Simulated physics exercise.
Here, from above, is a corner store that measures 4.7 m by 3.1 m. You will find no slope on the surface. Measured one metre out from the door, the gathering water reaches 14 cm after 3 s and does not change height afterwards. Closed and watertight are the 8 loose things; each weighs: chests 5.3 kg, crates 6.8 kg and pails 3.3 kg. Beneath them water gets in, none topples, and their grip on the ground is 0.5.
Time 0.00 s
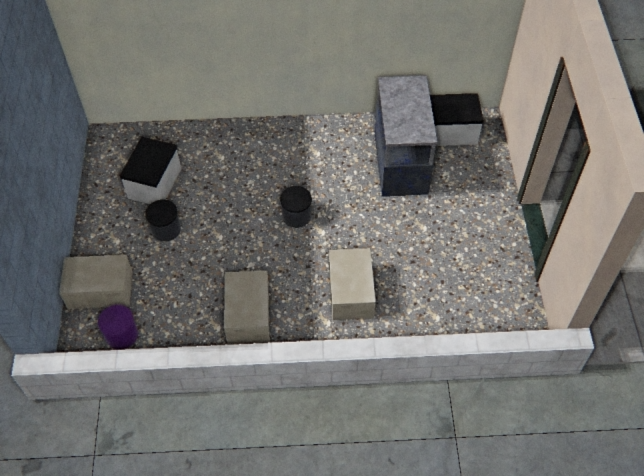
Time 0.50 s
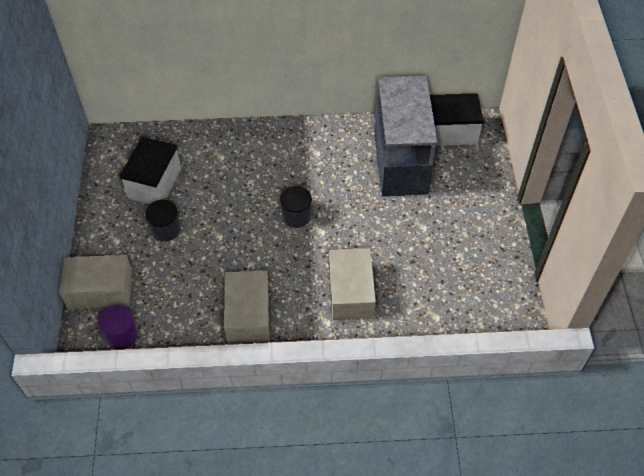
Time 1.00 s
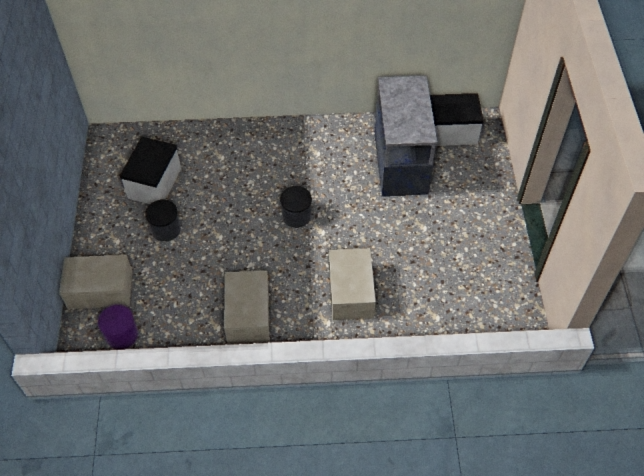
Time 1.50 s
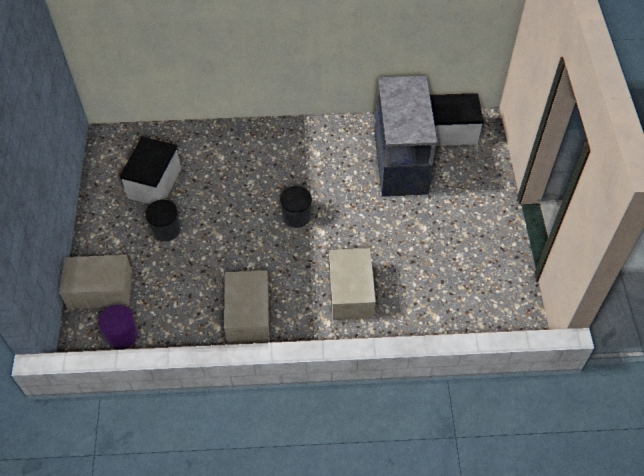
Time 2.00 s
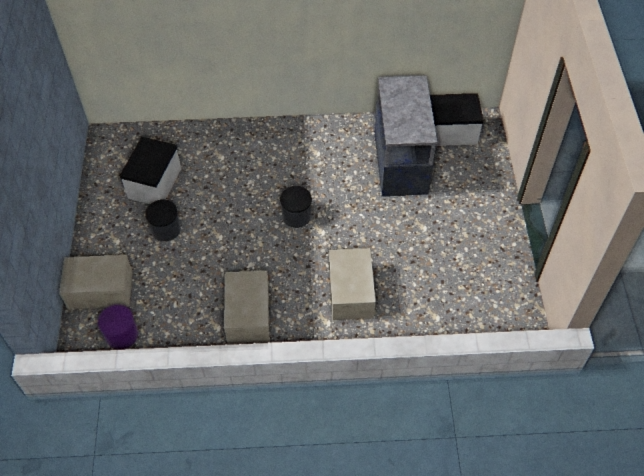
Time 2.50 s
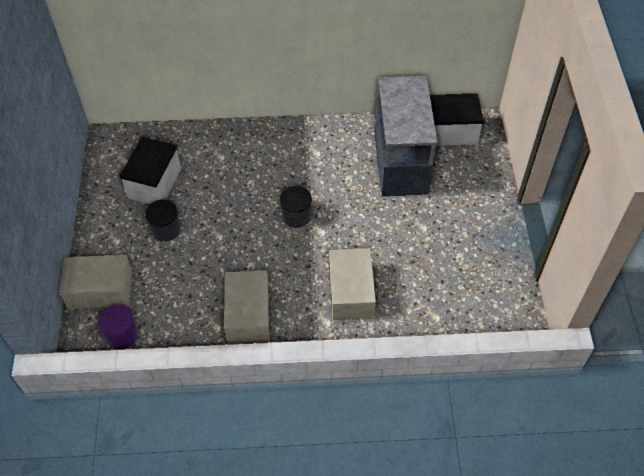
Water spreading over the pavement outside a small walled room, then just reaching in at the doorway, crates and pails staying still.
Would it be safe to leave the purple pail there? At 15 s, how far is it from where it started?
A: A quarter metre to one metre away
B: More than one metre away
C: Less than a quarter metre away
(A) A quarter metre to one metre away.
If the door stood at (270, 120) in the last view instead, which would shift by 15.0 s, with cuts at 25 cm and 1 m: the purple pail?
So the purple pail is well away by then.
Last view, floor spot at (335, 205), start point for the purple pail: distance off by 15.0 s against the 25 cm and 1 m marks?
Result: It drifts only slightly.
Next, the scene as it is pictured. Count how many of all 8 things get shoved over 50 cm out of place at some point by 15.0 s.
Result: 8.
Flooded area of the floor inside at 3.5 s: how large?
Wet area: Approx. 2.5 m2.
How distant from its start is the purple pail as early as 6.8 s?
Around 0 cm from the start by that time.
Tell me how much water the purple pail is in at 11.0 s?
I'd say around 7 cm.
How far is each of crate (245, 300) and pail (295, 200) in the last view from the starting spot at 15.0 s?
In turn: 120 cm, 100 cm.
After 3.5 s the purple pail is near (116, 320), 0.0 m from its start, aground; 0 afloat.
After 6.8 s the purple pail is near (116, 320), 0.0 m from its start, aground; 2 afloat.
After 11.0 s the purple pail is near (84, 322), 0.3 m from its start, afloat; 7 afloat.
After 15.0 s the purple pail is near (72, 280), 0.6 m from its start, afloat; 8 afloat.
